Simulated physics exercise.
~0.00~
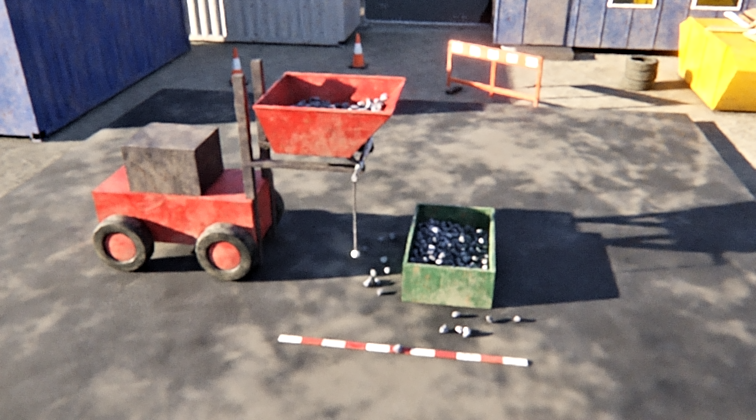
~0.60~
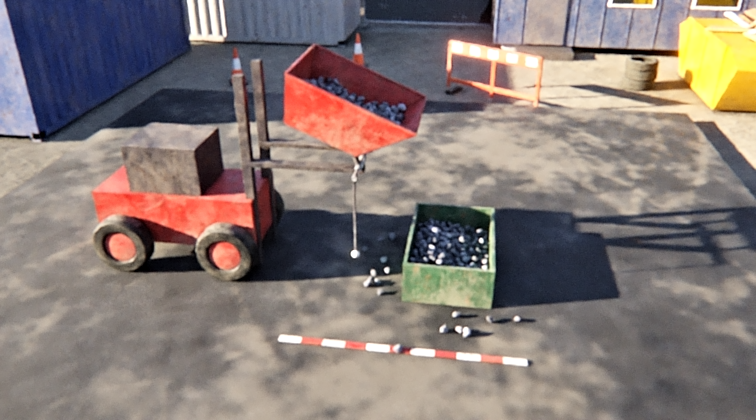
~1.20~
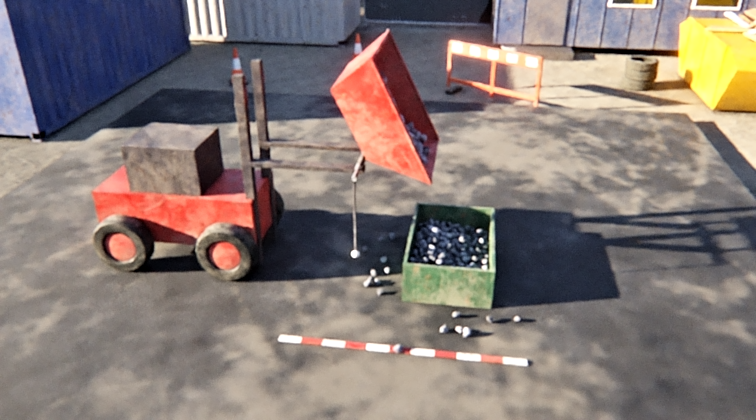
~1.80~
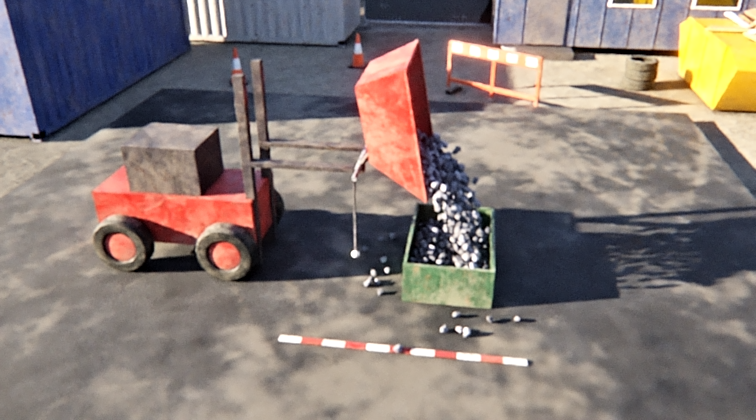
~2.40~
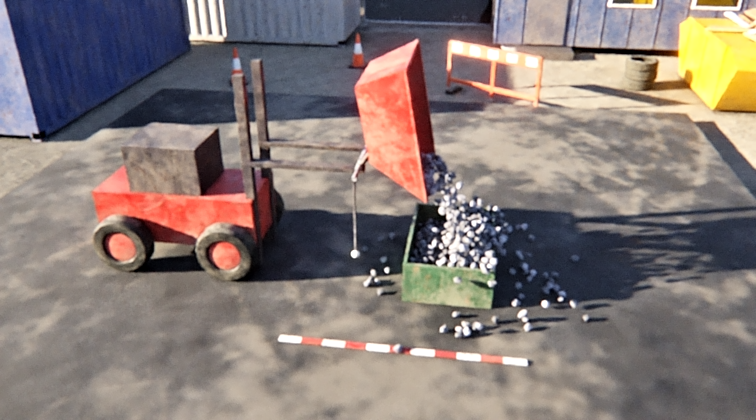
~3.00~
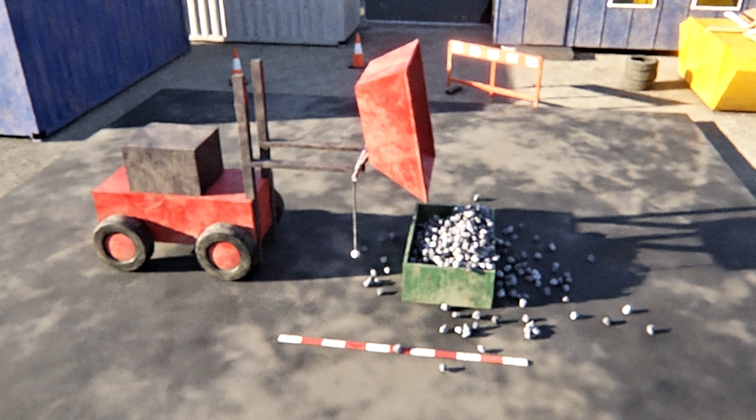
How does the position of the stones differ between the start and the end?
At the start the stones are split between the raised red skip and the green bin, with a few on the ground. By the end they lie lower and further right overall, heaped in the bin and scattered on the ground, mostly to its right and in front.
